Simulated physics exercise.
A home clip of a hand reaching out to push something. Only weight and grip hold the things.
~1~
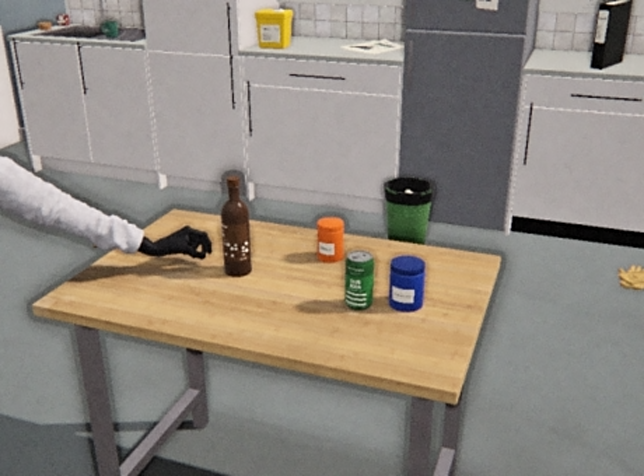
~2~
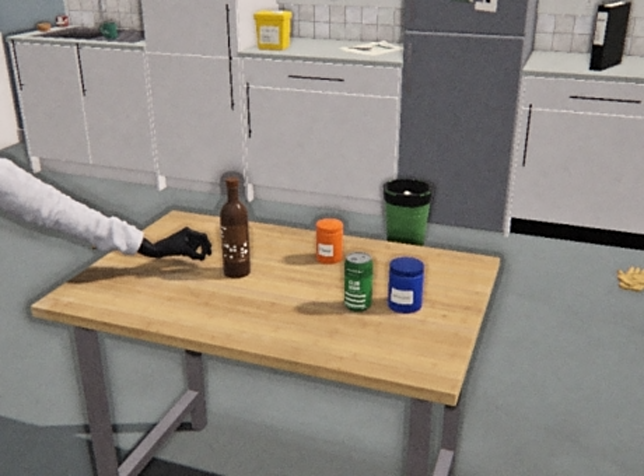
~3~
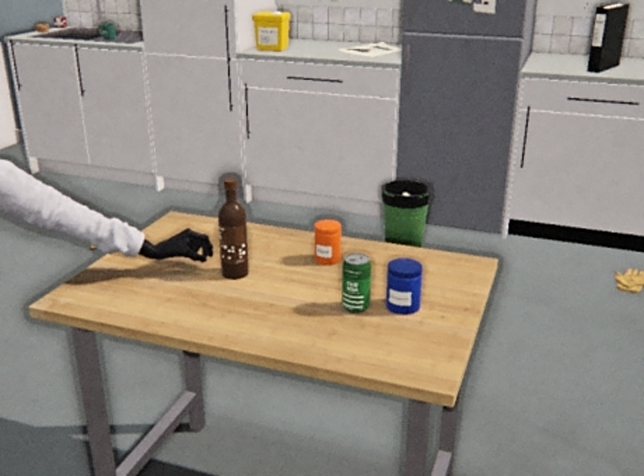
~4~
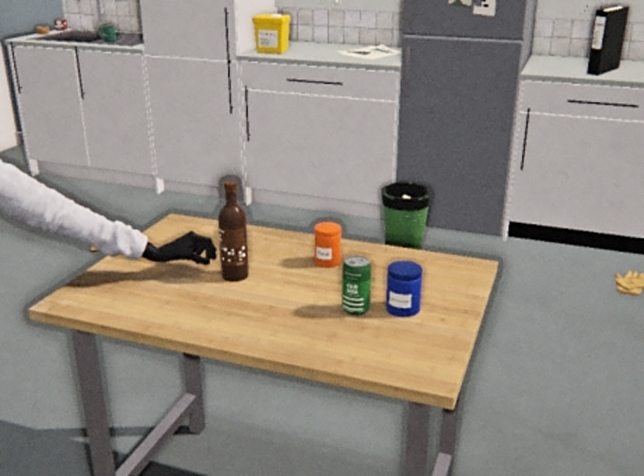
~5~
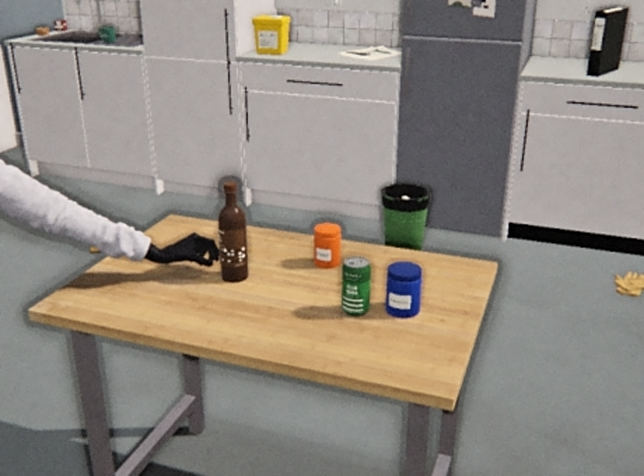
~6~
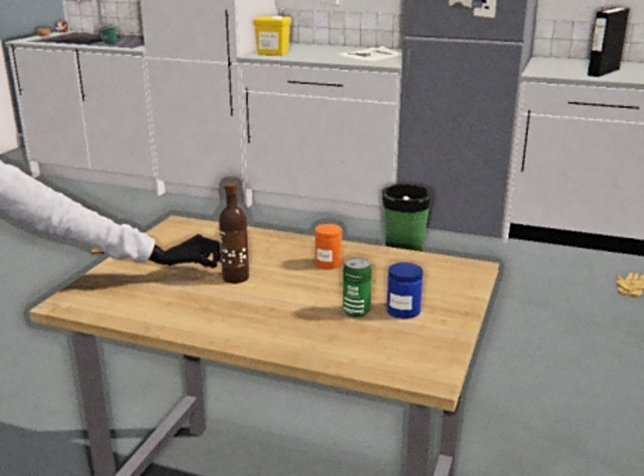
A black-gloved hand edges slightly toward a brown bottle on a wooden table.
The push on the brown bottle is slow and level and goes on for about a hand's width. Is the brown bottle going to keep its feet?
The brown bottle is still upright.
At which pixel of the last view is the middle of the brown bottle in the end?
At about (278, 239).
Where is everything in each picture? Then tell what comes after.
Brown bottle (236, 226), in the first frame.
Brown bottle (235, 228), in the second frame.
Brown bottle (233, 229), in the third frame.
Brown bottle (233, 231), in the fourth frame.
Brown bottle (233, 232), in the fifth frame.
Brown bottle (234, 233), in the sixth frame.
Then, 0.40 s after the last picture, brown bottle slid a little near (243, 234).
Then, 0.90 s after the last picture, brown bottle slid about its own width near (258, 236).
Then, 1.40 s after the last picture, brown bottle slid about its own width near (273, 238).
At rest, moved from the start, brown bottle. Seen from the same camera at the end, brown bottle near (278, 239).
